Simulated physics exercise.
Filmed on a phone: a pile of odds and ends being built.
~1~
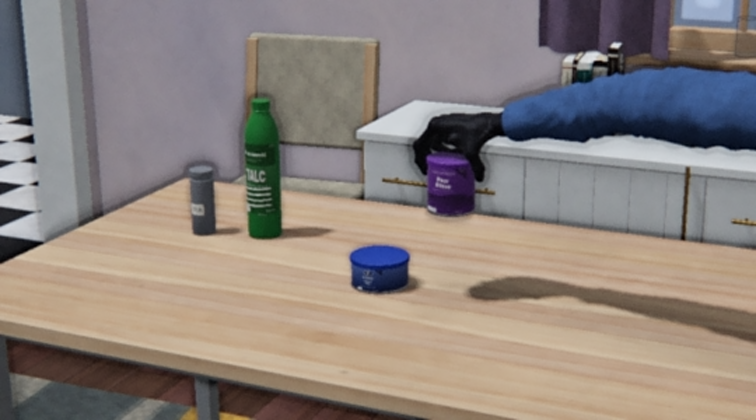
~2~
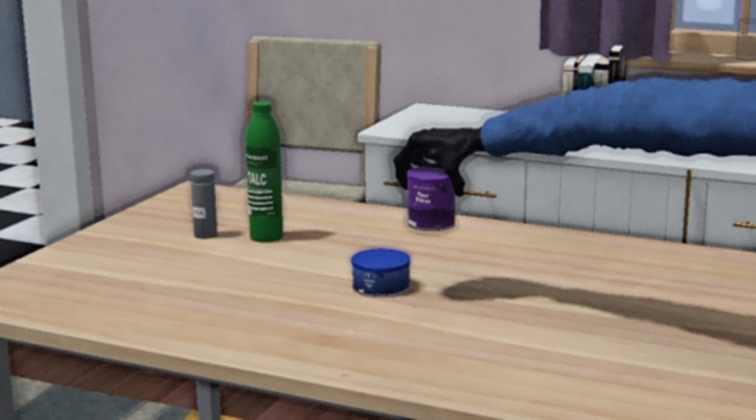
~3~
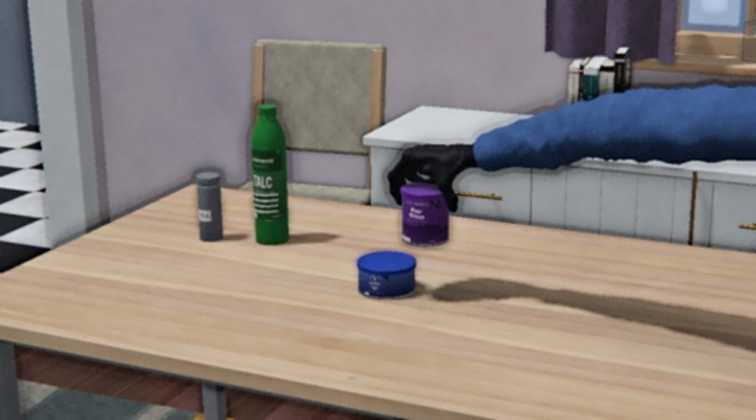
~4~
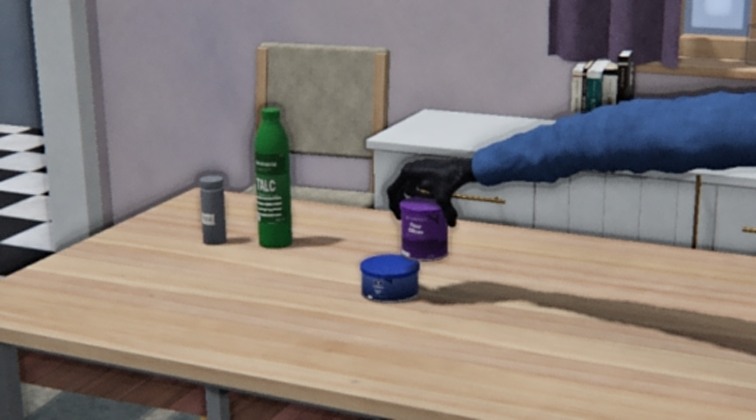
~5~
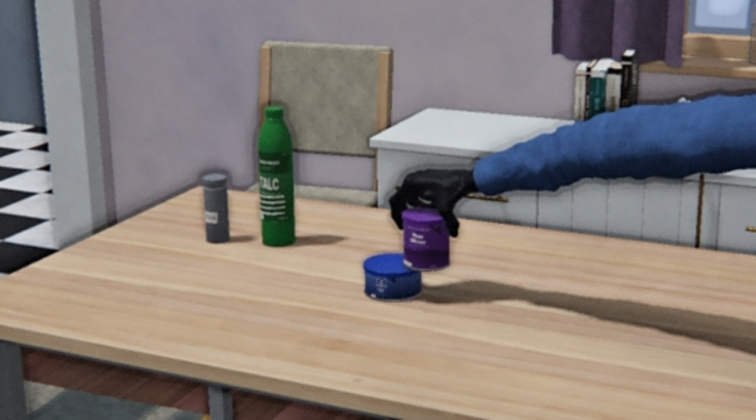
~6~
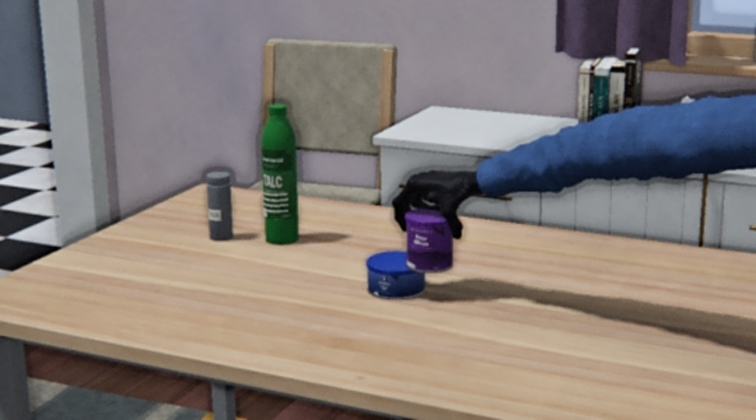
A black-gloved hand in a blue sleeve lowered a purple pot toward the wooden table, bringing it down just behind the blue tub, while the green bottle and grey shaker stood to the left.
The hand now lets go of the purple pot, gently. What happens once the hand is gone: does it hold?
The pile loses its balance.
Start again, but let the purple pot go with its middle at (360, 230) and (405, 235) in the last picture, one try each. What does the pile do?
In the first case it gives way; in the second case it holds.
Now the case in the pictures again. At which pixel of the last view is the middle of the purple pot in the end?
Near (477, 283).
Then, 0.30 s later than the last frame, purple pot now fallen.
Then, 0.50 s later than the last frame, nothing new.
Then, 2.10 s later than the last frame, purple pot resting near (479, 282).
When it is over, fallen, purple pot; the other 3 as before. End places, in pixels of the last picture, purple pot near (477, 282). The pile comes apart.
